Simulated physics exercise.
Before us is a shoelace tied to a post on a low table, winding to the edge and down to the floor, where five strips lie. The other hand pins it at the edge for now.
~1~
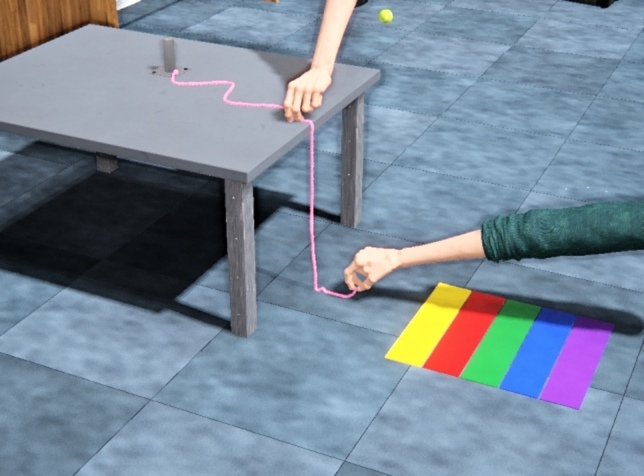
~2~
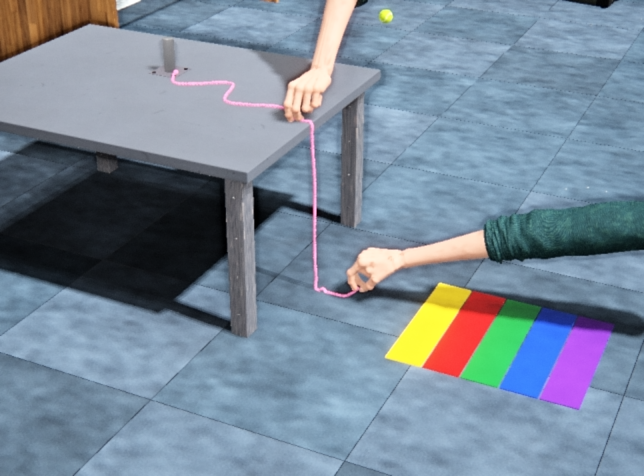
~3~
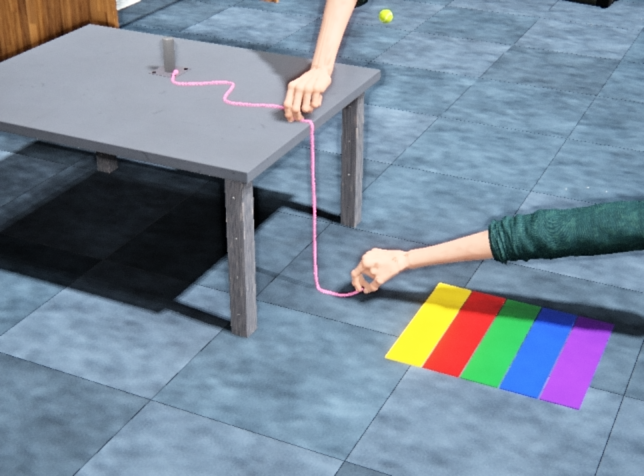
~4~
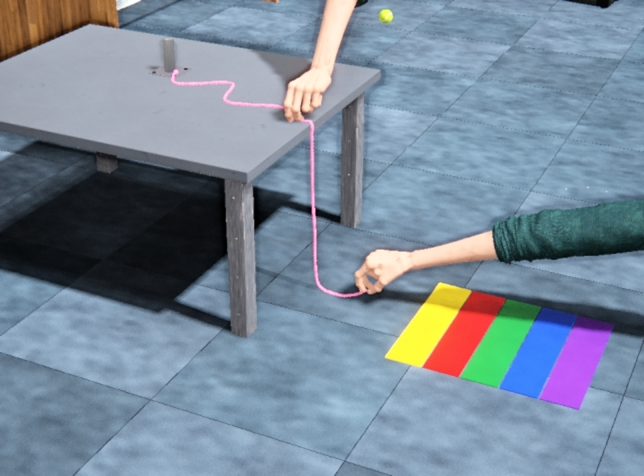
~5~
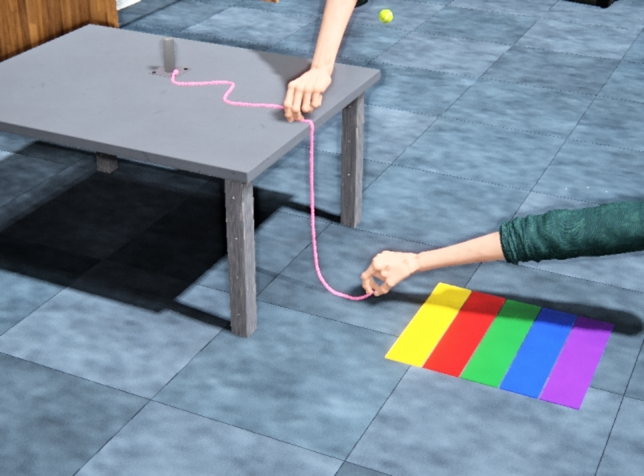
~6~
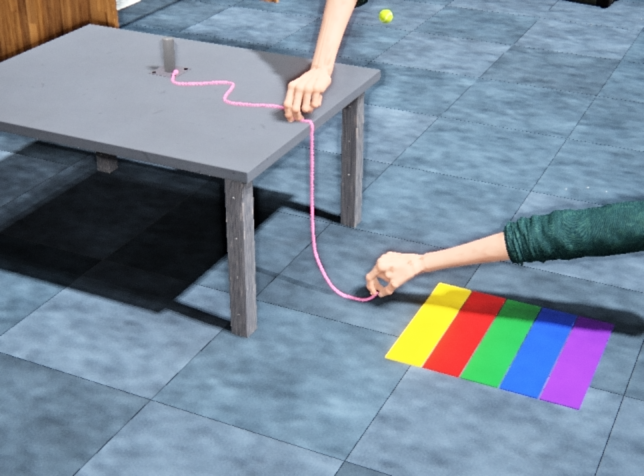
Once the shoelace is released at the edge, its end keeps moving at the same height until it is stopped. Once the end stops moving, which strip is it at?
It is at the blue strip.
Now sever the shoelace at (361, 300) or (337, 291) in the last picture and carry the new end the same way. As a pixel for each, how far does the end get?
Result 1: (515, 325). Result 2: (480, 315).
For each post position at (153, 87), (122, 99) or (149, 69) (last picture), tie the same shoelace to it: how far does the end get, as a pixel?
Approximate places, in that order: (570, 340), (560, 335), (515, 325).
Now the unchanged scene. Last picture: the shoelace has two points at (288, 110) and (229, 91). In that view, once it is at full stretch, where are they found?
First: (332, 132). Second: (258, 98).
Soon after, end near (478, 317); over red.
Then, end near (521, 328); over green.
At full stretch, end near (548, 334); over blue. It halts on the blue strip.
